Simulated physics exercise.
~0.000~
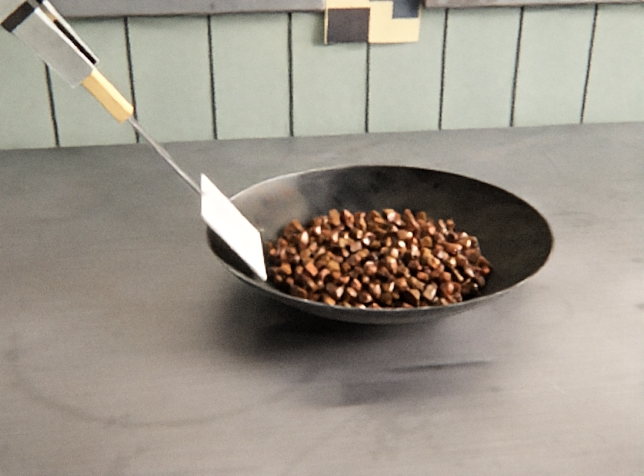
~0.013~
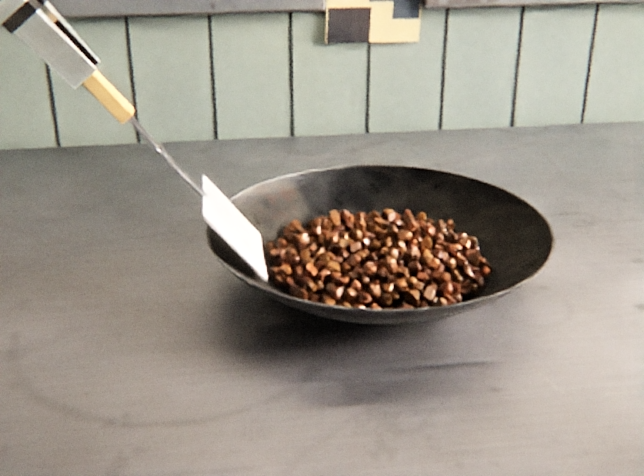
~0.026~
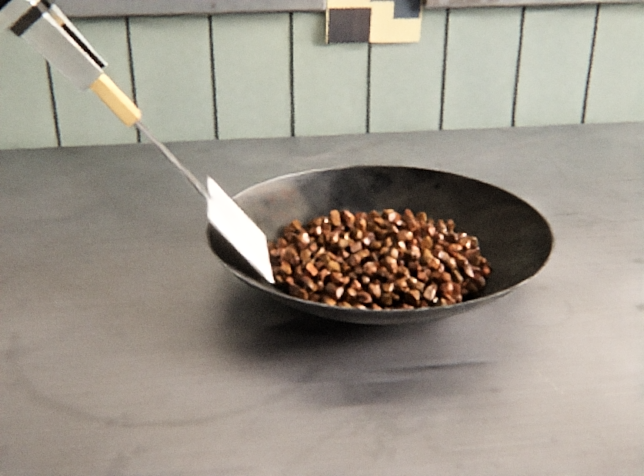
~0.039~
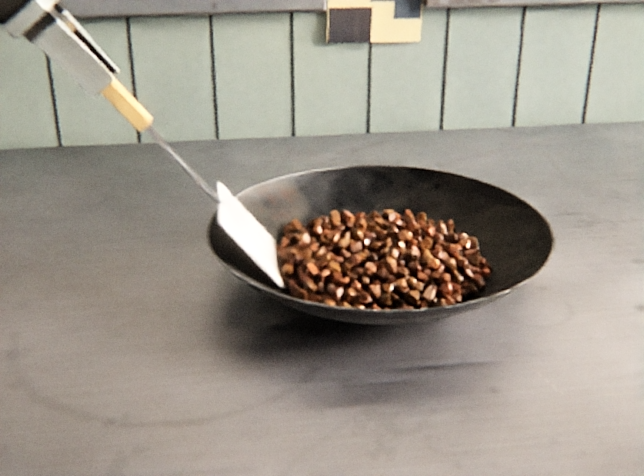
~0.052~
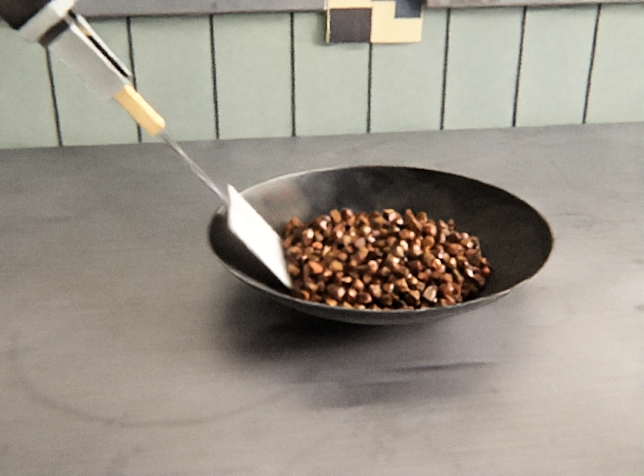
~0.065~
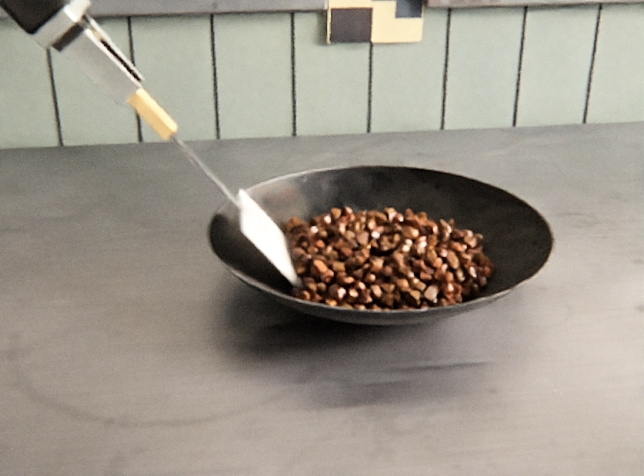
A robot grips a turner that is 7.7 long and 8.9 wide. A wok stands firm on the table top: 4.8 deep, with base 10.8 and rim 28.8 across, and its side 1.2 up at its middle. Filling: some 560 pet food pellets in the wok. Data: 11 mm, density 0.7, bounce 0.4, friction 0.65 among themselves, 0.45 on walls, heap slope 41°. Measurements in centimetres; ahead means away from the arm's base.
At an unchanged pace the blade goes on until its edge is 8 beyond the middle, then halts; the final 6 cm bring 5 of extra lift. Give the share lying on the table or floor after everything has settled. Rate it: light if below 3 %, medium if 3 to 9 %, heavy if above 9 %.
Rating: Heavy.
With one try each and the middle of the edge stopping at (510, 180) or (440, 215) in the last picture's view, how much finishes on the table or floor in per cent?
Try 1: Approx. 35 %; try 2: Approx. 5 %.
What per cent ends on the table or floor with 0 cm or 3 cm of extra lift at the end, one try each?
Roughly 20 % and then 20 %.
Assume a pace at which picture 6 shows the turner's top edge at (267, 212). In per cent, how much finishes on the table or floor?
30 %.
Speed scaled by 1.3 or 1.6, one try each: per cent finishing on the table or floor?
Roughly 25 per cent on the first try and 25 per cent on the second.
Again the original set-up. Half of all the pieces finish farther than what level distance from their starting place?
Distance: Around 6 cm.
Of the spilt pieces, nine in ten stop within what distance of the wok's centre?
About 30 cm.
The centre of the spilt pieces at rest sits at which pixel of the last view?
The centre sits at roughly (618, 259).
After 0.14 s, sloping 52°, highest piece 7 above the table; 555 in the wok, 1 on the blade or in flight.
After 0.22 s, sloping 52°, highest piece 7 above the table; 554 in the wok, 2 on the blade or in flight.
After 0.46 s, sloping 52°, highest piece 6 above the table; 485 in the wok, 68 on the table or floor, 3 on the blade or in flight.
After 1.51 s, sloping 52°, highest piece 6 above the table; 485 in the wok, 71 on the table or floor.
In the end, 485 in the wok, 71 on the table or floor. That is 13 % on the table or floor.
